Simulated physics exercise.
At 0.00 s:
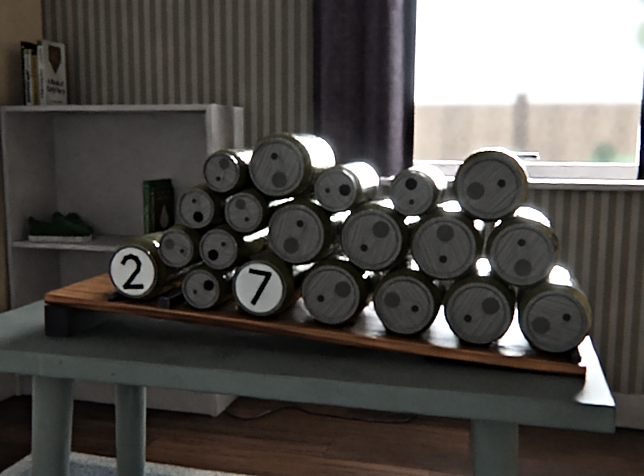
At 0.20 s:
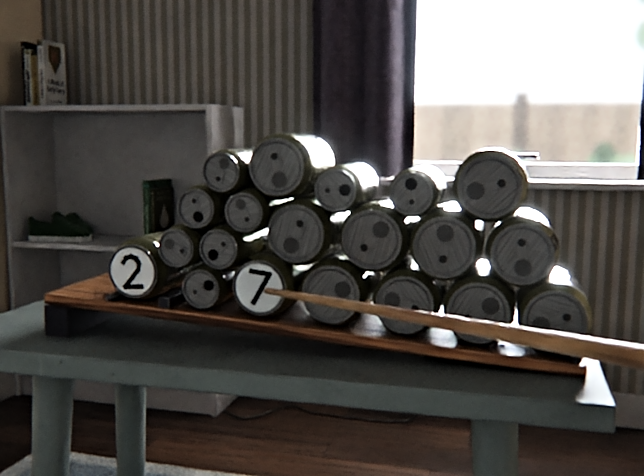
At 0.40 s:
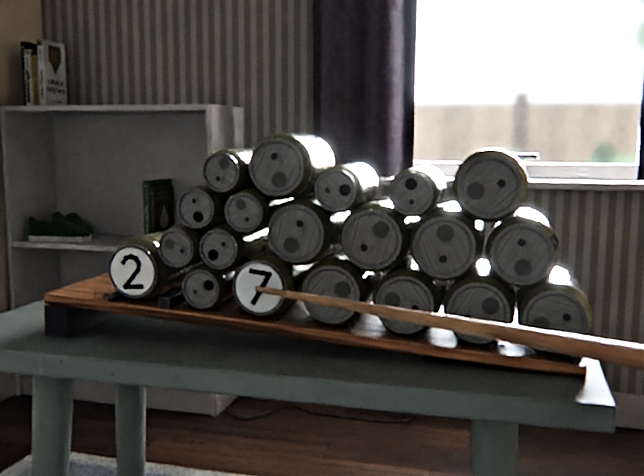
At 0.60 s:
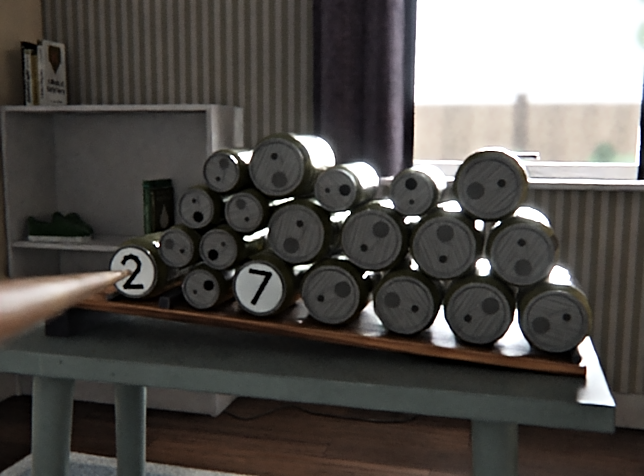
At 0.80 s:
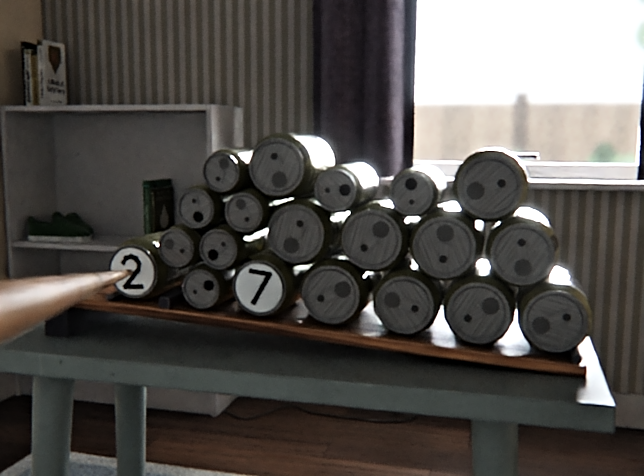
Stacked drink cans lying still on a tilted board as a wooden pointer touches can seven, then can two at left.
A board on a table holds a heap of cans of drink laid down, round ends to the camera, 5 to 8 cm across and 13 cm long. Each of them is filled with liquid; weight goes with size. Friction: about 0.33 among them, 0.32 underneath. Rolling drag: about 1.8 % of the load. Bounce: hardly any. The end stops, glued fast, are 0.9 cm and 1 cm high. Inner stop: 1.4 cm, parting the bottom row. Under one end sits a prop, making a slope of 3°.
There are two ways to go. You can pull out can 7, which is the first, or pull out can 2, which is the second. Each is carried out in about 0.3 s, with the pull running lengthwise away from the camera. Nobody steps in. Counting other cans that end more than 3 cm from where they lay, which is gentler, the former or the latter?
The former.
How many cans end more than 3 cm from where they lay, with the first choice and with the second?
Count under choice one: 0; under choice two: 3.
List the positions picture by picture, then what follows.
In the first picture, 20 cans, 6 on the base, highest (276, 167); no. 7 (259, 288), no. 2 (133, 271); left round bar (0.9 cm) (109, 295); right round bar (1 cm) (578, 355); inner batten (1.4 cm) (164, 297); left end propped up.
Nothing has moved, the pointer shows the first choice, no. 7 at (259, 288), in the second picture.
Nothing has moved, the pointer shows the first choice, no. 7 at (259, 288), in the third picture.
Nothing has moved, the pointer shows the second choice, no. 2 at (133, 271), in the fourth picture.
Nothing has moved, the pointer shows the second choice, no. 2 at (133, 271), in the fifth picture.
First choice, 0.47 s in, 0 now displaced over 3 cm.
First choice, at rest by 0.7 s, 0 moved over 3 cm; not one over the end stops; top of the pile 24 cm high, from 24 cm.
Second choice, 0.54 s in, 3 now displaced over 3 cm; the one last seen at (175, 248) 6 cm left and 4 cm down.
Second choice, at rest by 0.9 s, 3 moved over 3 cm; not one over the end stops; the one last seen at (175, 248) 7 cm left and 3.8 cm down; top of the pile 24 cm high, from 24 cm.
